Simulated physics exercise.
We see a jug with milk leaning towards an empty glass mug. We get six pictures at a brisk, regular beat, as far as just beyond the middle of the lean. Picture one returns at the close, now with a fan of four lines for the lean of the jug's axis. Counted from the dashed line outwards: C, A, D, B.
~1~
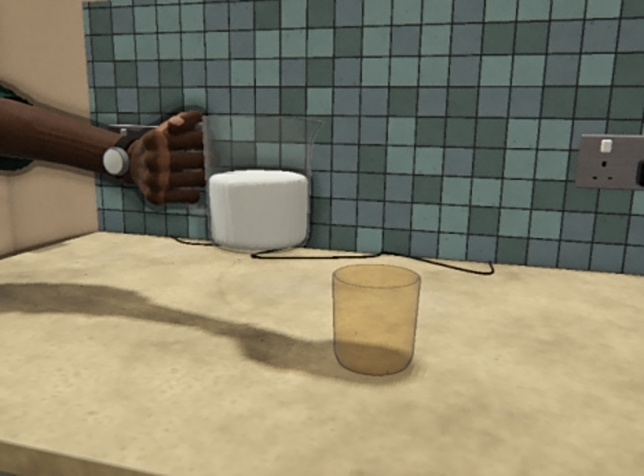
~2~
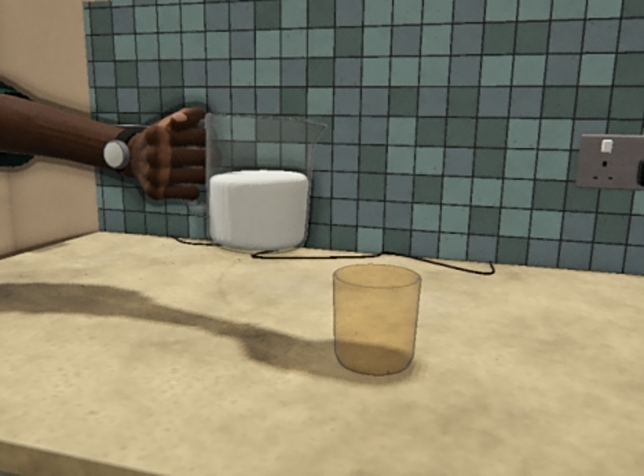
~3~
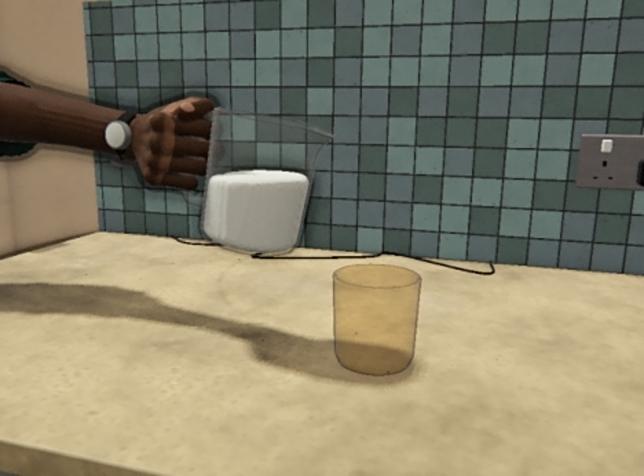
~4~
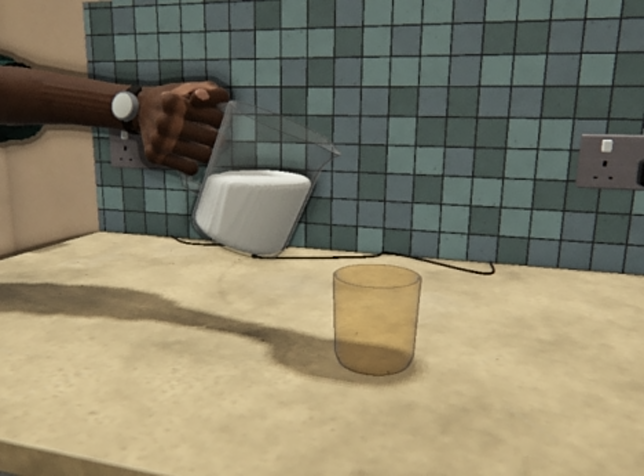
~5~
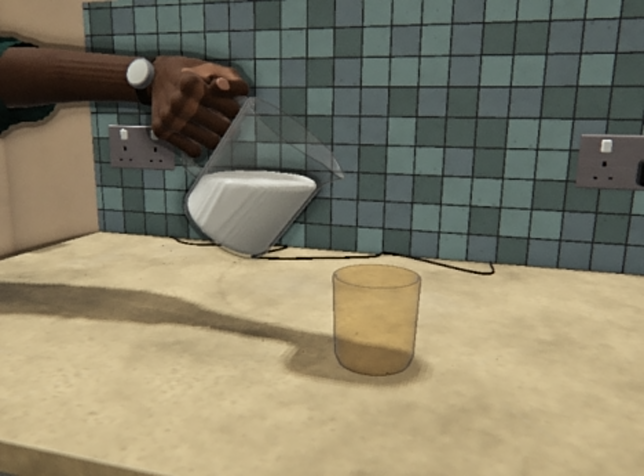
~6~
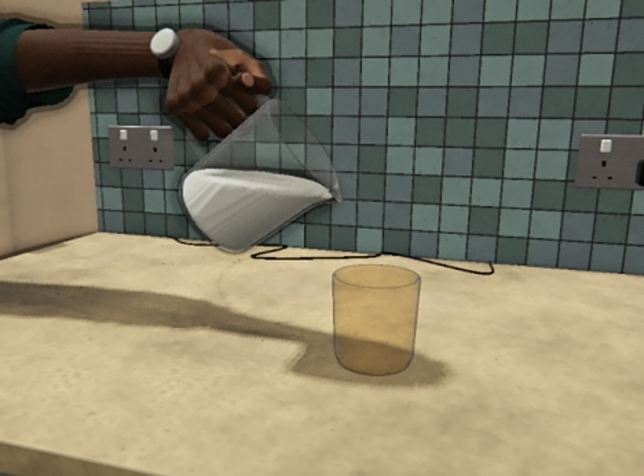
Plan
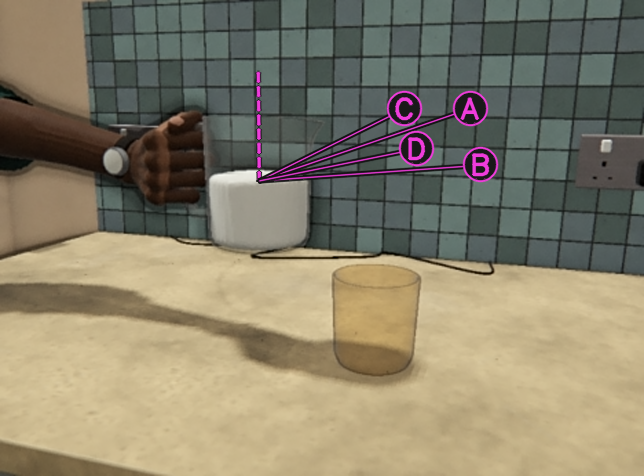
A hand raised and steadily tilted a clear jug of milk to the right, bringing the milk up toward its lip, while the empty amber-tinted glass mug stayed still on the counter.
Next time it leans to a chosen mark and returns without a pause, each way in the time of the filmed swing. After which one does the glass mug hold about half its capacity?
Use tilt A.
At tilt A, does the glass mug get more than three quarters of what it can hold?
No, it does not.
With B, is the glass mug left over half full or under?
Over.
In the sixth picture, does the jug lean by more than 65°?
No.
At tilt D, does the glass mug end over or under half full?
Over half.
In magenta, A at (454, 114); B at (463, 166); C at (389, 116); D at (400, 152).
If A is chosen, the glass mug ends with about 51 % of what it can hold.
If B is chosen, the glass mug ends with about 86 % of what it can hold; 3 % of the milk is spilt.
If C is chosen, the glass mug ends with about 31 % of what it can hold.
If D is chosen, the glass mug ends with about 71 % of what it can hold.
